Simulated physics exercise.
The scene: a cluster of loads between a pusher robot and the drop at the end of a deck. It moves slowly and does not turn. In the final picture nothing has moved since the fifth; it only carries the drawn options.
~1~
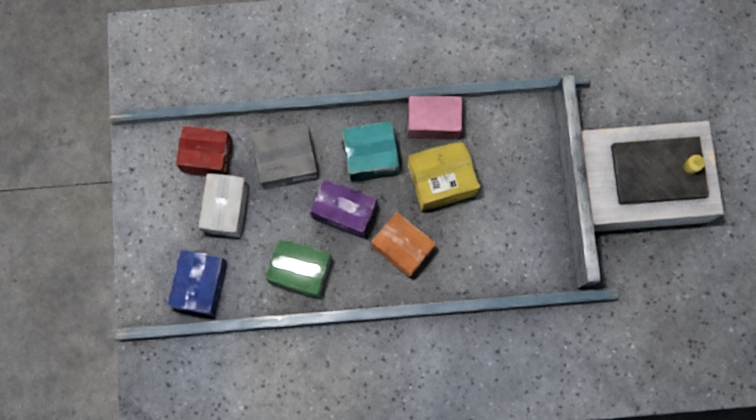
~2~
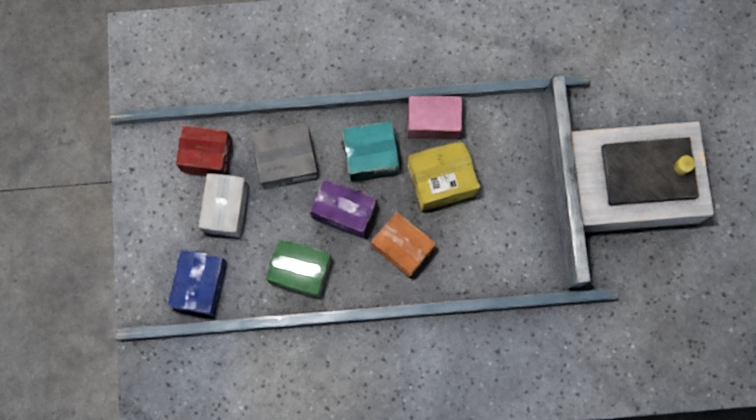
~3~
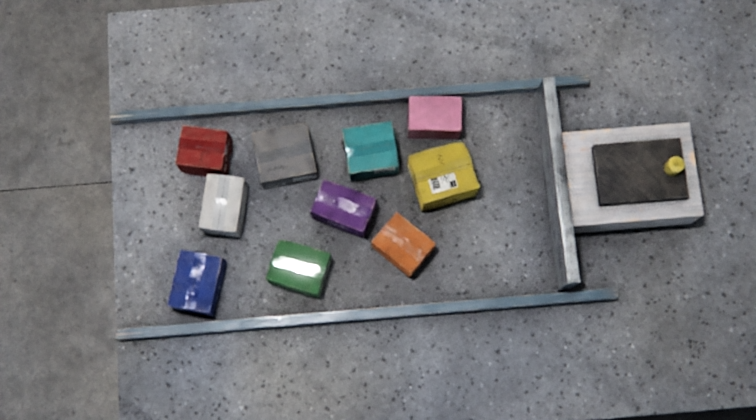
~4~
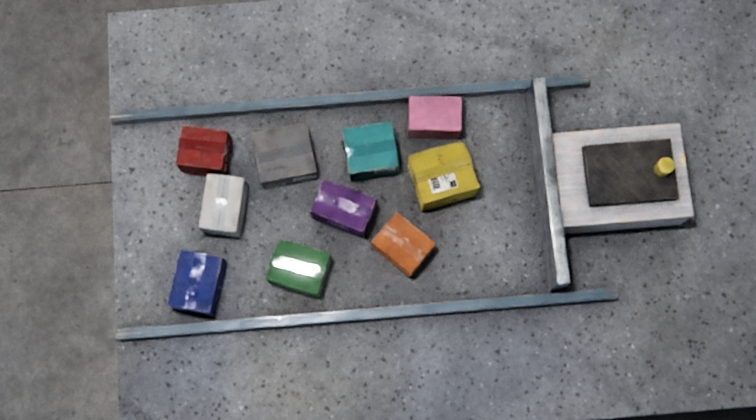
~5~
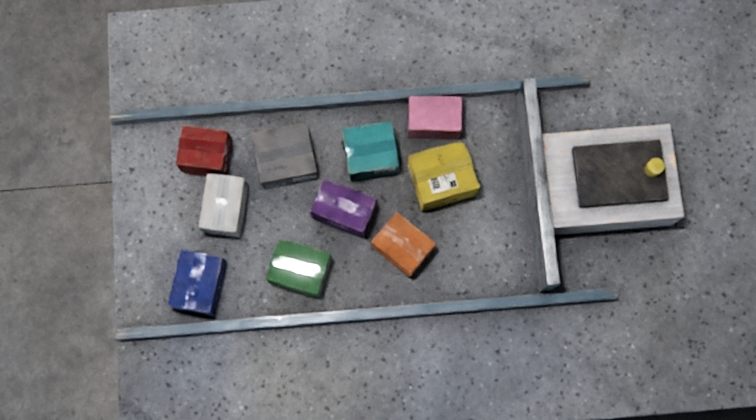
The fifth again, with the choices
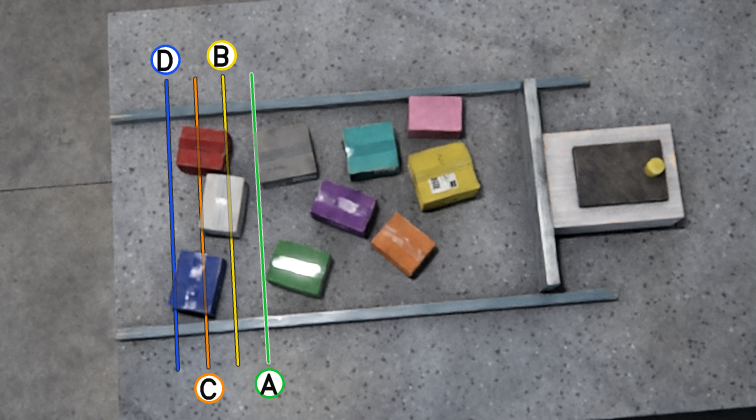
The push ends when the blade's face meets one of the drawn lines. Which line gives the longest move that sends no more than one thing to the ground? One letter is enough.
At A, and not beyond.
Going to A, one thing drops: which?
The red box.
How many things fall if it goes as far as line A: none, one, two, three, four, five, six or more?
In all, one.
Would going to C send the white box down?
By then, yes.
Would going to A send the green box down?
No.
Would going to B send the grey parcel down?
By then, yes.
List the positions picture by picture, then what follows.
The first picture shows green box (300, 269); turquoise parcel (371, 152); orange box (404, 245).
The second picture shows robot (643, 171); yellow parcel (443, 177).
The third picture shows robot (634, 172); grey parcel (285, 156).
The fourth picture shows robot (623, 173); pink crate (434, 118).
The fifth picture shows robot (613, 174); white box (224, 206); green box (300, 269); turquoise parcel (371, 152).
On the marked copy, A at (260, 214); B at (230, 216); C at (202, 218); D at (172, 221).
Taking A. A third of the way, robot (511, 182); pink crate (398, 121); turquoise parcel (345, 150).
Two thirds of the way, robot (411, 190); red box (144, 150); grey parcel (196, 154).
When it is over, robot (332, 196); red box over the edge; grey parcel (121, 148); one fallen.
As for the rest, B drops two; C drops three; D drops six.
